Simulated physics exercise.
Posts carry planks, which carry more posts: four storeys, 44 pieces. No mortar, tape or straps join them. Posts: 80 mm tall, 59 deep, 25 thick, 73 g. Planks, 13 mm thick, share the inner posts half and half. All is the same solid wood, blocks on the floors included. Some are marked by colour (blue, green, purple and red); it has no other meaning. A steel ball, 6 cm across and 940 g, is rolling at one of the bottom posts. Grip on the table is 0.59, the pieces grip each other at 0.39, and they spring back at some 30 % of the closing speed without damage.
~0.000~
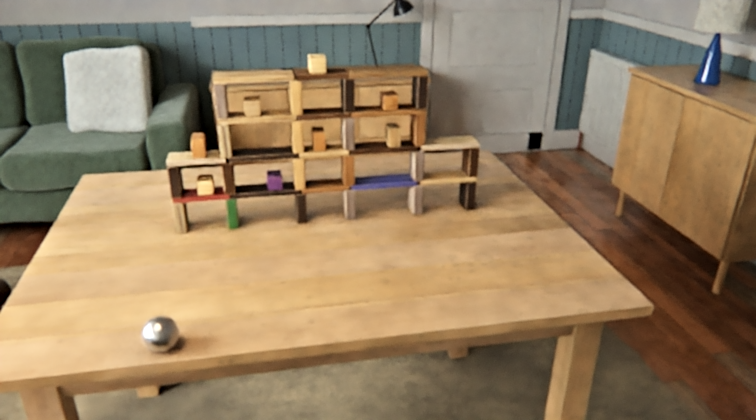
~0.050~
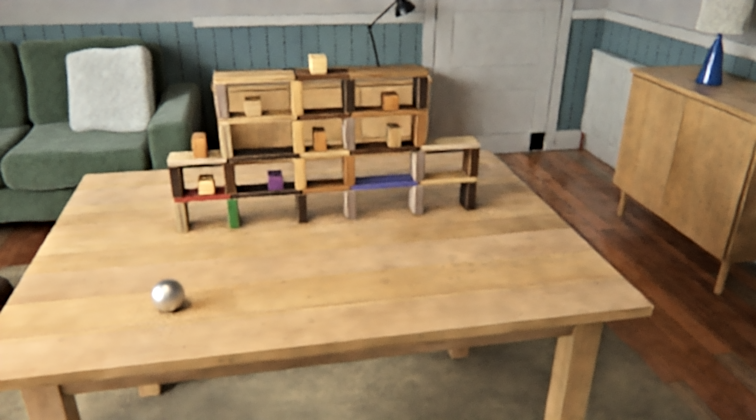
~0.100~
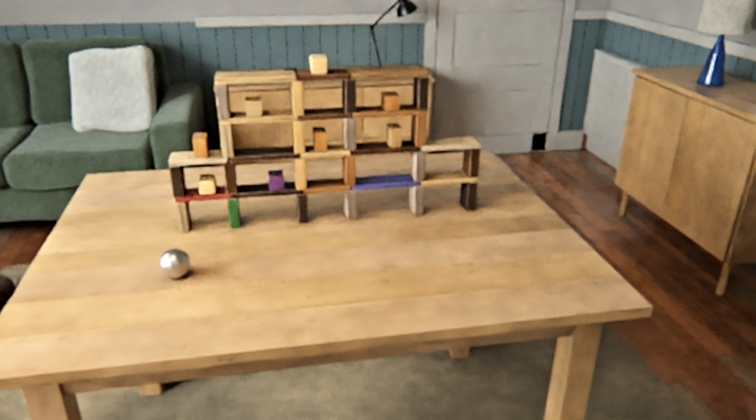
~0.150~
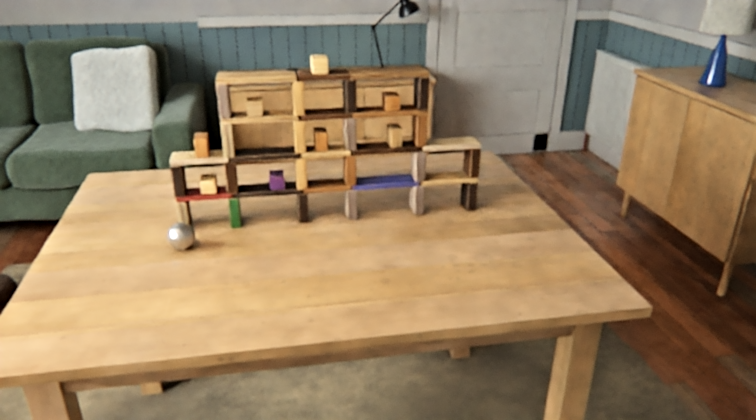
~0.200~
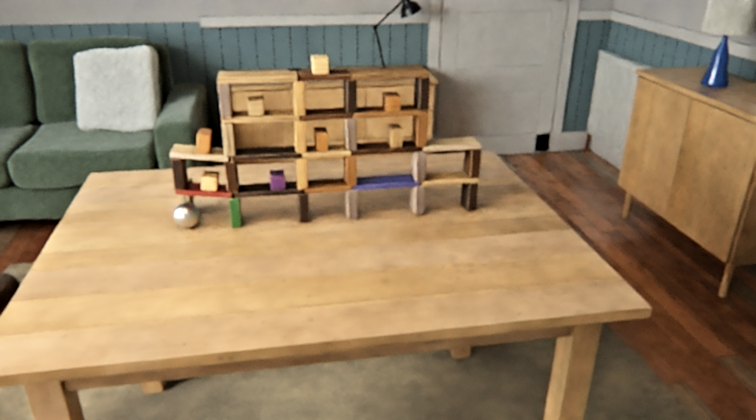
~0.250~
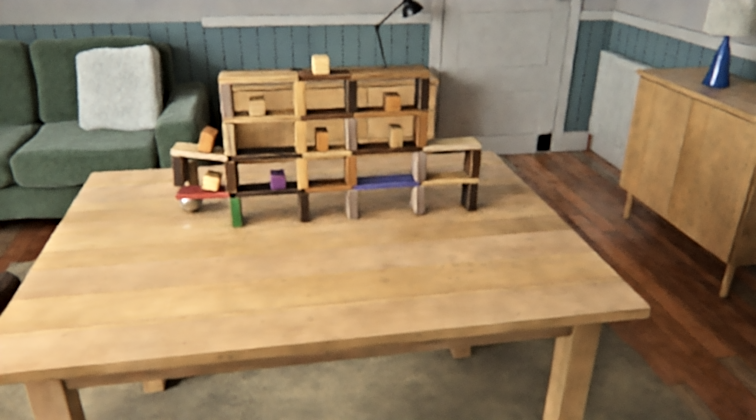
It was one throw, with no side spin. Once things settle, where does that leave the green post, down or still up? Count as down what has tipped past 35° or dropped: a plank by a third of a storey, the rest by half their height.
In the end the green post stays up.
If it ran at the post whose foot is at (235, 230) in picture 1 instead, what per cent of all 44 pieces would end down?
Then 50 per cent.
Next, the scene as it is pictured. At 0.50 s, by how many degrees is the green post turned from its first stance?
About 0°.
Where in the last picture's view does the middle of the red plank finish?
Near (207, 217).
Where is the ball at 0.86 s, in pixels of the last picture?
At about (231, 232).
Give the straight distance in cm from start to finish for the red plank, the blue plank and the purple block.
Moved: Red 8, blue 0, purple 2.
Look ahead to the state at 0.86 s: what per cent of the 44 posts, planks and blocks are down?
35 per cent by then.
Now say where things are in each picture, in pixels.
In the first frame (we follow the side turned to the camera; the camera moves round a little), ball (161, 334) 42 cm from contact, 2.5 m/s; green post (232, 215); red plank (201, 199); blue plank (383, 179); no piece has moved.
The second frame shows ball (169, 295) 30 cm from contact, 2.5 m/s; green post (233, 214).
The third frame shows ball (175, 263) 17 cm from contact, 2.5 m/s; green post (234, 214).
The fourth frame shows ball (182, 236) 49 mm from contact, 2.5 m/s; green post (235, 214).
The fifth frame shows ball (187, 215) after contact, 2.0 m/s; green post (235, 214); red plank (204, 194) tipped 6°; steepest lean 9°, the block at (203, 145); 6 stirred so far.
The sixth frame shows ball after contact, 2.0 m/s; green post (236, 213); red plank (202, 197) displaced 14 mm; purple block (278, 183); steepest lean 18°, the block at (206, 143); 6 stirred so far.
Around 0.50 s, ball still moving; 6 of the 44 pieces down; green post unmoved; red plank tipped 31°, 47 mm lower.
Around 0.86 s, ball still moving; 16 of the 44 pieces down; green post unmoved; red plank 8 cm lower.
Around 1.34 s, ball still moving; 19 of the 44 pieces down; green post unmoved; purple block tipped 17°.
Finally (2.2 s), ball rolling away; 19 of the 44 pieces down; green post unmoved; purple block tipped 15°; blue plank unmoved. Seen by the last camera, middles, green post near (237, 208), purple block near (271, 178).
